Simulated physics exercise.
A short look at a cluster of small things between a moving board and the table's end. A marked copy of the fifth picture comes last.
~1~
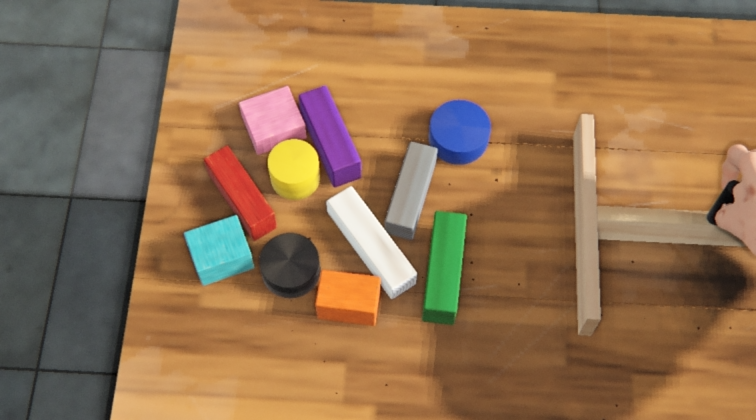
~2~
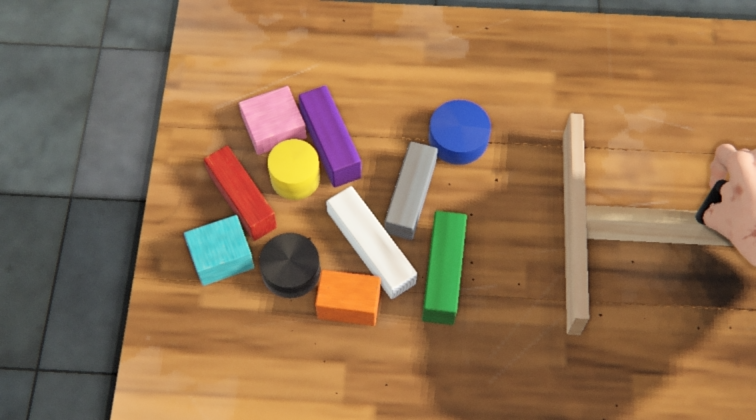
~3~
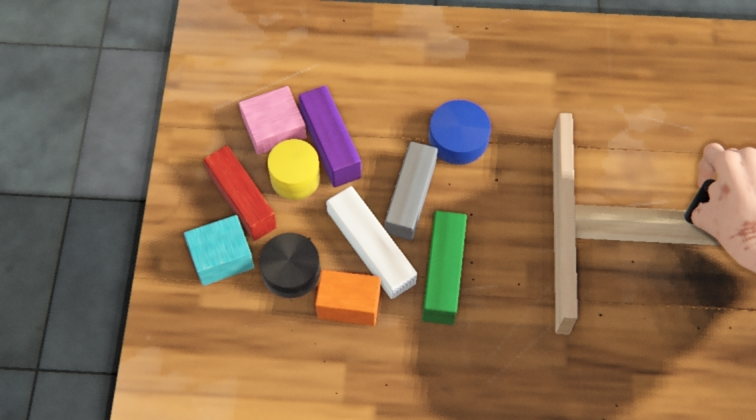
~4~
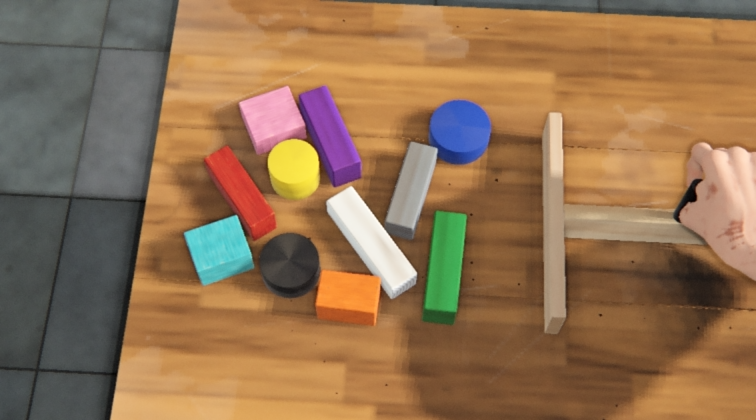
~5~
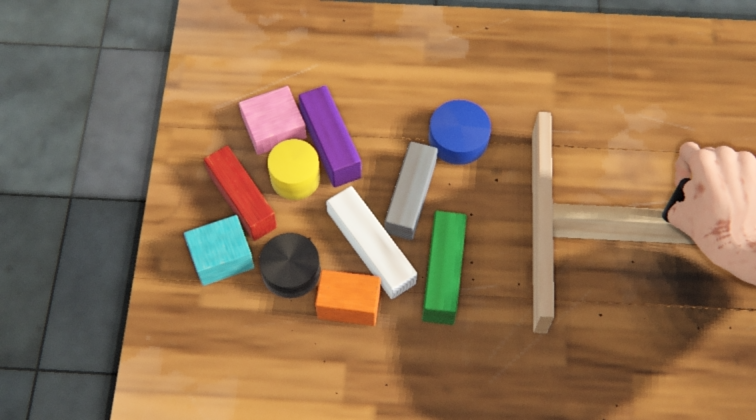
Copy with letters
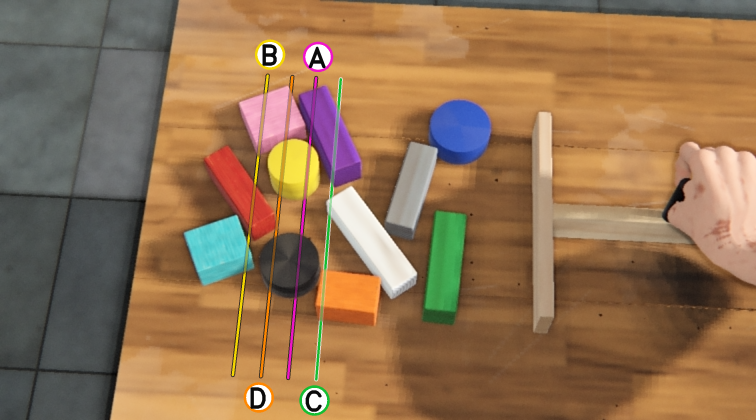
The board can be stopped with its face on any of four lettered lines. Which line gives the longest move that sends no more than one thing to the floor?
It should halt at D.
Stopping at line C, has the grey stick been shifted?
By then, yes.
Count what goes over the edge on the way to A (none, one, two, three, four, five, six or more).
The count is none.
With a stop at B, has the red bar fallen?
Yes.
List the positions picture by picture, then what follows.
Black tin (290, 266); red bar (240, 193); white stick (371, 242), in the first picture.
Board (579, 211); yellow tin (294, 170), in the second picture.
Board (568, 211); blue tin (460, 132), in the third picture.
Board (557, 210); orange block (348, 298), in the fourth picture.
Board (546, 210); purple stick (330, 136); grey stick (411, 190); black tin (290, 266), in the fifth picture.
On the marked copy, A at (303, 218); B at (251, 215); C at (329, 219); D at (278, 217).
Taking D. A third of the way, board (449, 205); orange block (343, 300); blue tin (413, 122).
Two thirds of the way, board (351, 200); turquoise block (193, 253); red bar (222, 195).
When it is over, board (280, 196); turquoise block over the edge; red bar (154, 193); one fallen.
As for the rest, A is within the limit but short; B drops two; C is within the limit but short.
